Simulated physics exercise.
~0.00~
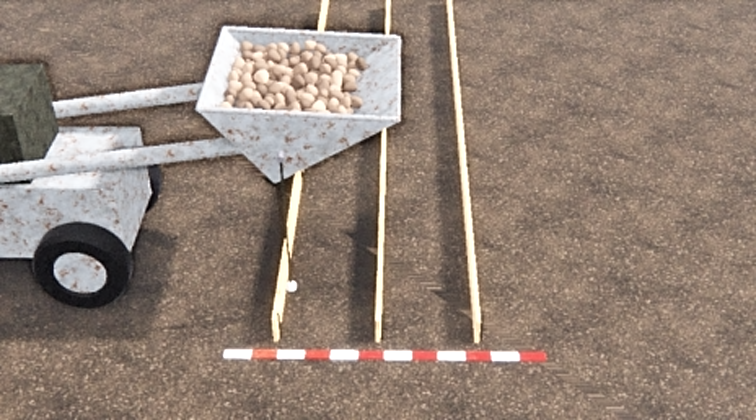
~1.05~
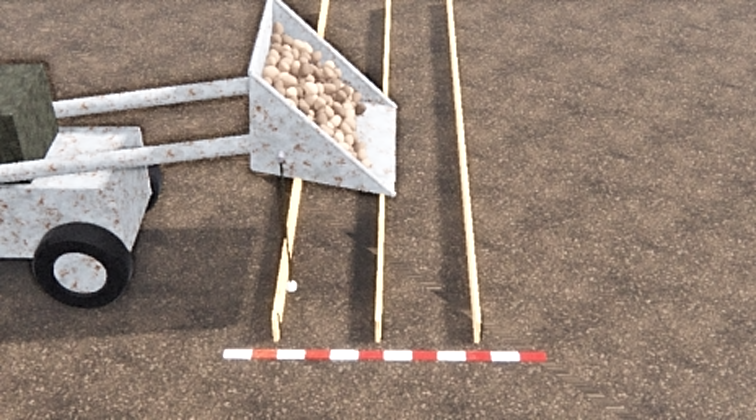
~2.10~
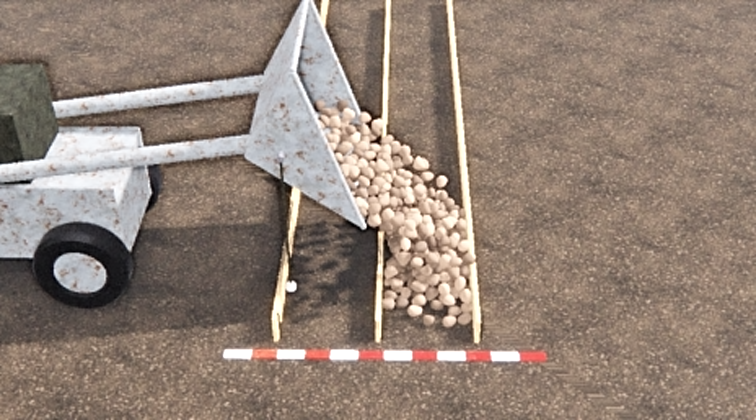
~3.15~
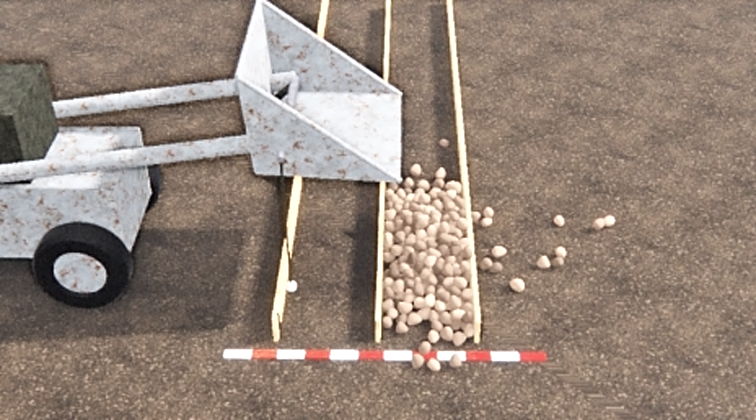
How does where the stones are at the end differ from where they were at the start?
At the start the stones were all up in the loader's raised bucket. By the end they were lower and farther right on the ground, mostly between the middle and right-hand boards, with a few scattered beyond.
